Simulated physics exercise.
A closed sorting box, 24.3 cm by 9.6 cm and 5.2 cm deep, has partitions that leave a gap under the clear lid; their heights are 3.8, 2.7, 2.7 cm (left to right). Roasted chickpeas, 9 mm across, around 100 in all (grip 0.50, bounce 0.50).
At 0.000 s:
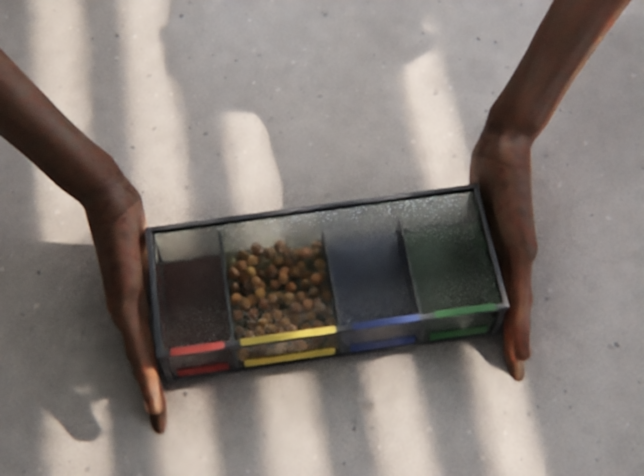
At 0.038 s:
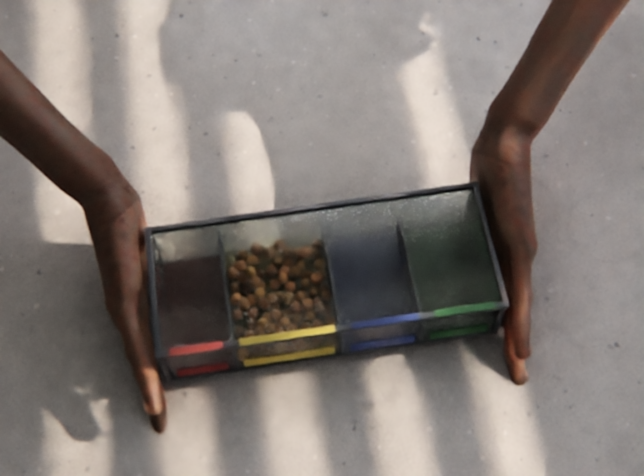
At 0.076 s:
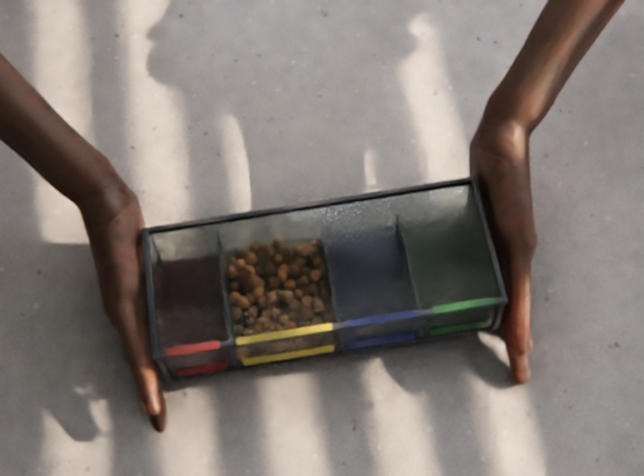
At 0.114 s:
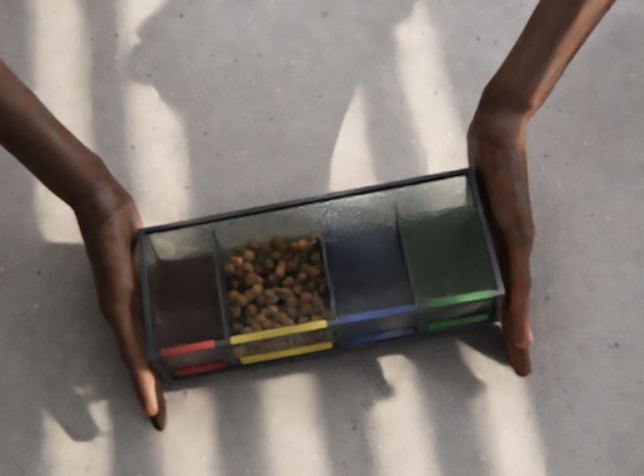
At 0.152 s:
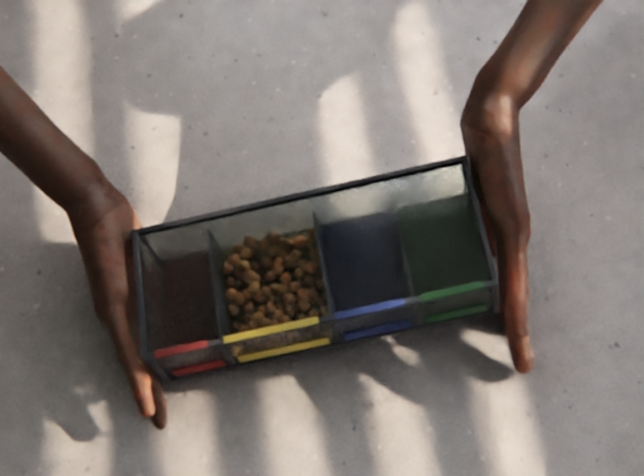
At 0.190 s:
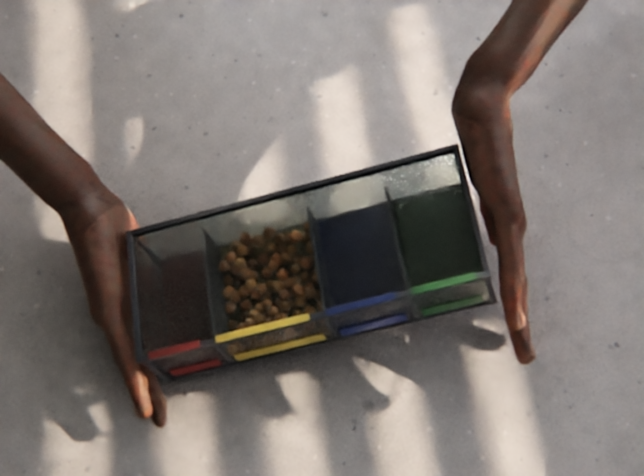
The clip shows two hands holding a clear-lidded box with red, yellow, blue and green sections, small brown pieces filling the yellow one. The hands gradually tilt the box, its right side rising while the pieces remain in their section.
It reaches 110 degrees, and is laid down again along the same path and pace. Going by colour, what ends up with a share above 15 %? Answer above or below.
Red compartment: Above; blue compartment: Below; green compartment: Below; yellow compartment: Above.
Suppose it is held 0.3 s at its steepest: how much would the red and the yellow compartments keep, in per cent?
In that case red 45, yellow 55.
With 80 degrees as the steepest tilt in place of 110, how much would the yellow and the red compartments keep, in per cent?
Yellow 95; red 5.
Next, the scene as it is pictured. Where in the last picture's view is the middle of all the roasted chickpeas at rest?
At about (237, 309).
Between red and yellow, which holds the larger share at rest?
The yellow compartment.
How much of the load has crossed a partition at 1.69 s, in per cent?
About 40 per cent.
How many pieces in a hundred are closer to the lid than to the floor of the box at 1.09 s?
Roughly 70 per cent.
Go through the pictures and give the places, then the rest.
In the first frame, box tilt 0 degrees, front corners at (162, 353) and (502, 304); yellow 100 %.
In the second frame, box tilt 1 degrees, front corners at (161, 353) and (502, 303).
In the third frame, box tilt 3 degrees, front corners at (159, 353) and (501, 298).
In the fourth frame, box tilt 6 degrees, front corners at (154, 354) and (498, 291), lowest corner left front.
In the fifth frame, box tilt 10 degrees, front corners at (148, 355) and (492, 282), lowest corner left front.
In the sixth frame, box tilt 15 degrees, front corners at (143, 357) and (484, 273), lowest corner left front; yellow 100 %. Its pace works out near 115 degrees a second.
Then, at 1.09 s, tilt 110 degrees; red 10 %, yellow 90 %.
After 1.69 s, tilt 50 degrees; red 40 %, yellow 60 %.
Then, at 2.35 s, tilt 0 degrees; red 40 %, yellow 60 %.
By 2.8 s all is still; red 40 %, blue 0 %, green 0 %, yellow 60 %.
